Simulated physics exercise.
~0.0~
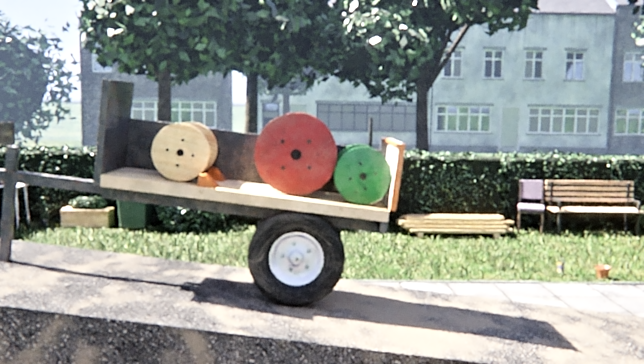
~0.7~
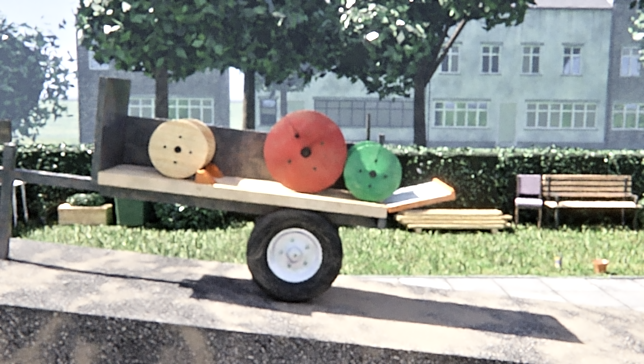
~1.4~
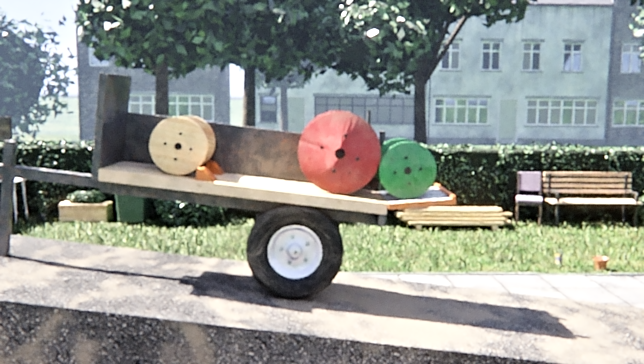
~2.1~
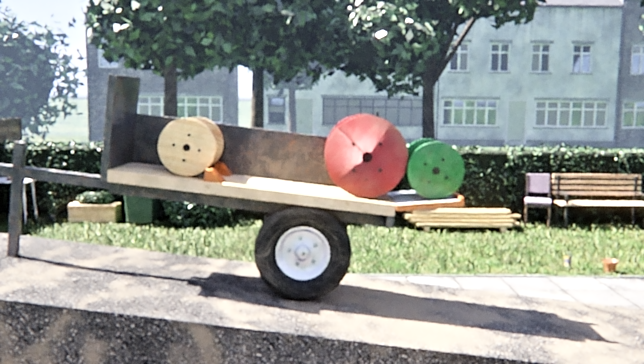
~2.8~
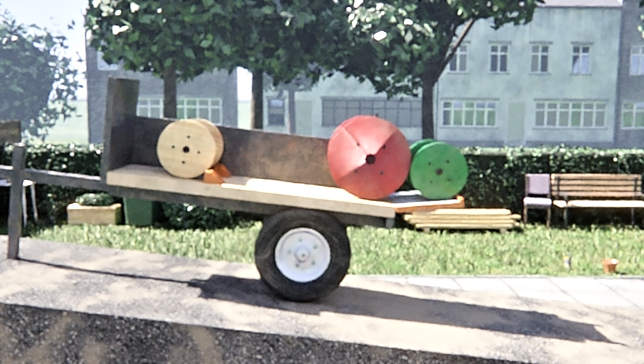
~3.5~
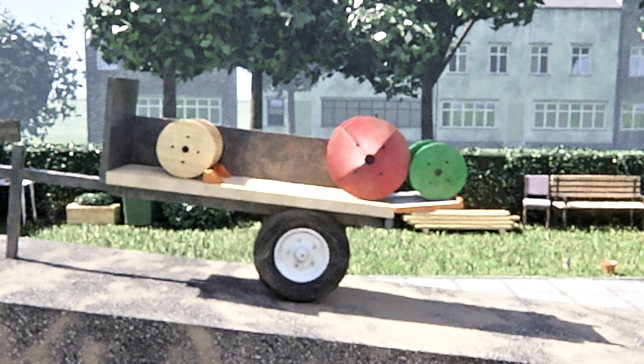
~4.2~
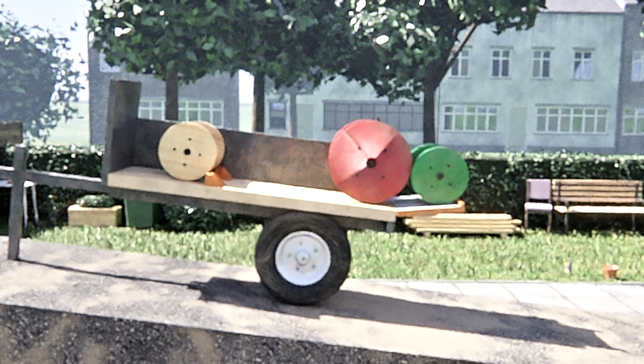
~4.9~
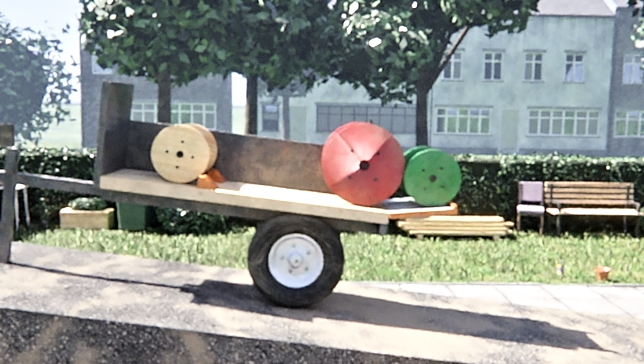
On a sloping path beside a hedge, lawn and benches, an open-sided trailer holds three cable reels, with a tan one resting against an orange chock and a red and a green one side by side near the raised tailgate. The tailgate swings down to the right and stops at a slight downward tilt. The green and red reels roll right after it, while the tan reel stays put. The green one rolls onto the lowered gate and the red follows toward the hinge. Both slow and come to rest close together, with nothing fallen to the ground.
